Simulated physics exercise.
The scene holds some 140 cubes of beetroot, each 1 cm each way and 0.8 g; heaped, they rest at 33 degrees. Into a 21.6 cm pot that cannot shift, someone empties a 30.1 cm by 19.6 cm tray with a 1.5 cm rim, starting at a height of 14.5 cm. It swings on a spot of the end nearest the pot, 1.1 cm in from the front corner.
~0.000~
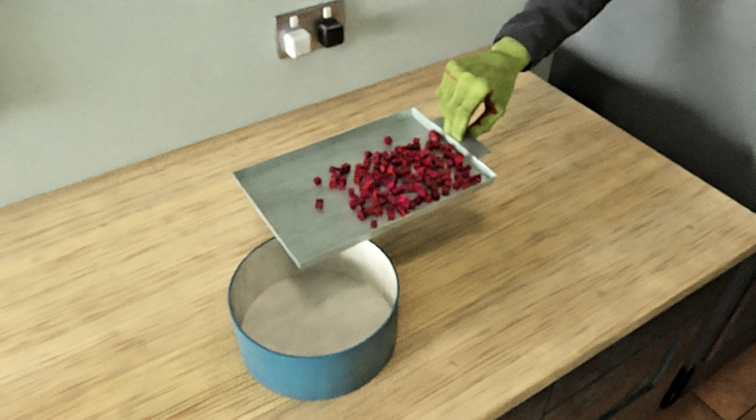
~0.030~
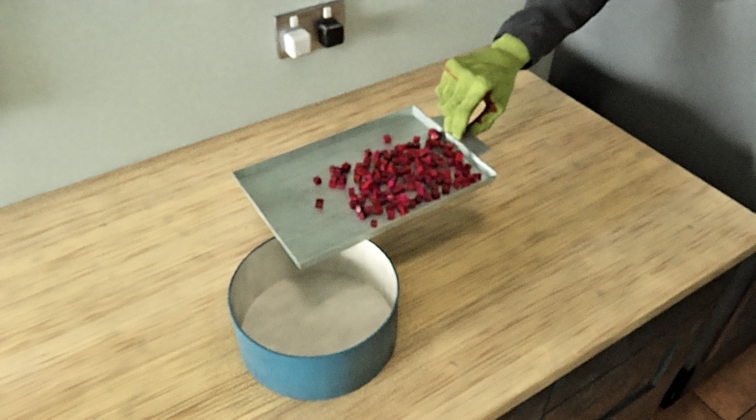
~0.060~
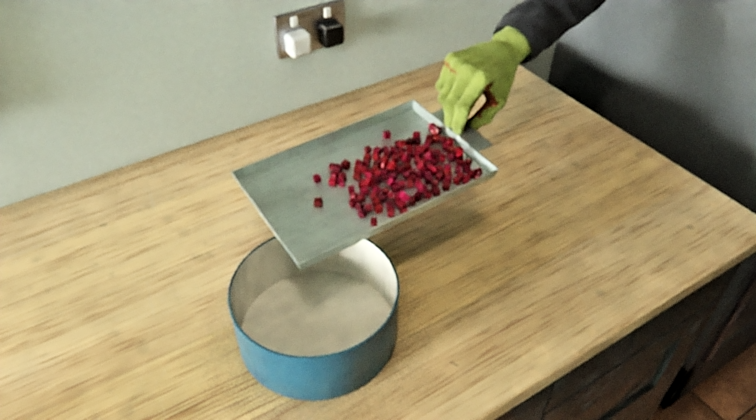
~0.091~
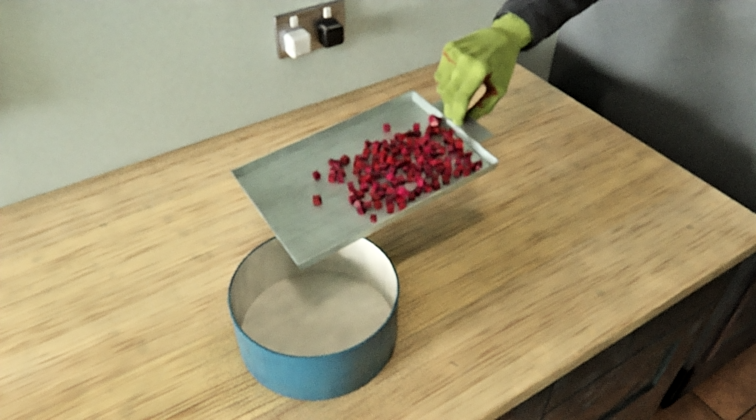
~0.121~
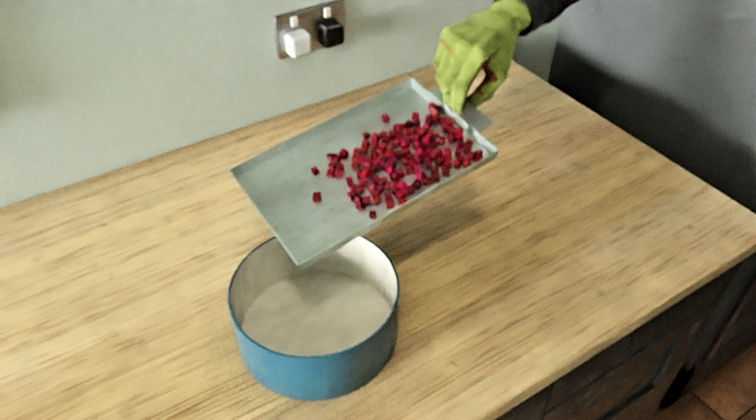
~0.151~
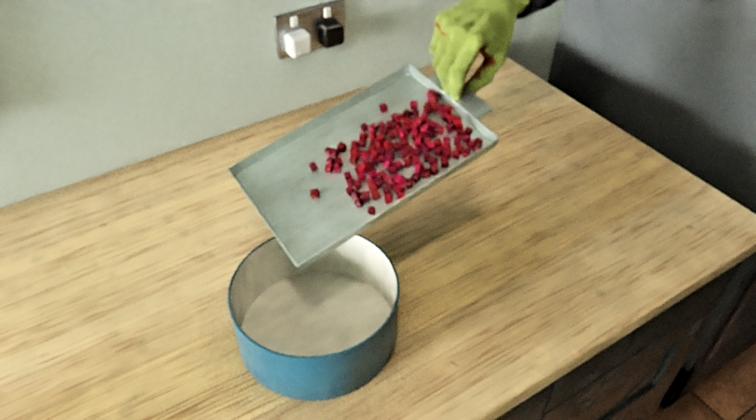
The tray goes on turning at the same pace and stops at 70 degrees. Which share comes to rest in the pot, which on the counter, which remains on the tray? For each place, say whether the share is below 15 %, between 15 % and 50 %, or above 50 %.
Pot: The main portion, counter: A middle portion, left on the tray: A small portion.
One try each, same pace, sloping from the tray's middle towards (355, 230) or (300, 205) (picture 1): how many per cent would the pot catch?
60 and 30 %.
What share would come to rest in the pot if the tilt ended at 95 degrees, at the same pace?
Near 60 %, then.
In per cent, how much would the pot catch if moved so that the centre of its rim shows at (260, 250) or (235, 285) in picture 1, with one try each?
About 35 and 90 per cent.
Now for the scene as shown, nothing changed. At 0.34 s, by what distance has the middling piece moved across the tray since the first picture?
0 cm.
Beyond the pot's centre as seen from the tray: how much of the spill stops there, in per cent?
Some 100 per cent of the spill lies beyond the centre.
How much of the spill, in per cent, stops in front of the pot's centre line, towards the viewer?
Some 50 per cent.
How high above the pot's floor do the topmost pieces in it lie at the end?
Measured height: Approx. 2.0 cm.
Then, at 0.34 s, tilt 44 degrees; the tray holds 100 %, the pot 0 %.
After 0.47 s, tilt 64 degrees; the tray holds 100 %, the pot 0 %.
After 0.72 s, tilt 70 degrees; the tray holds 10 %, the pot 55 %.
In the end, at 1.9 s, pot 60 %, counter 35 %, tray 5 %.
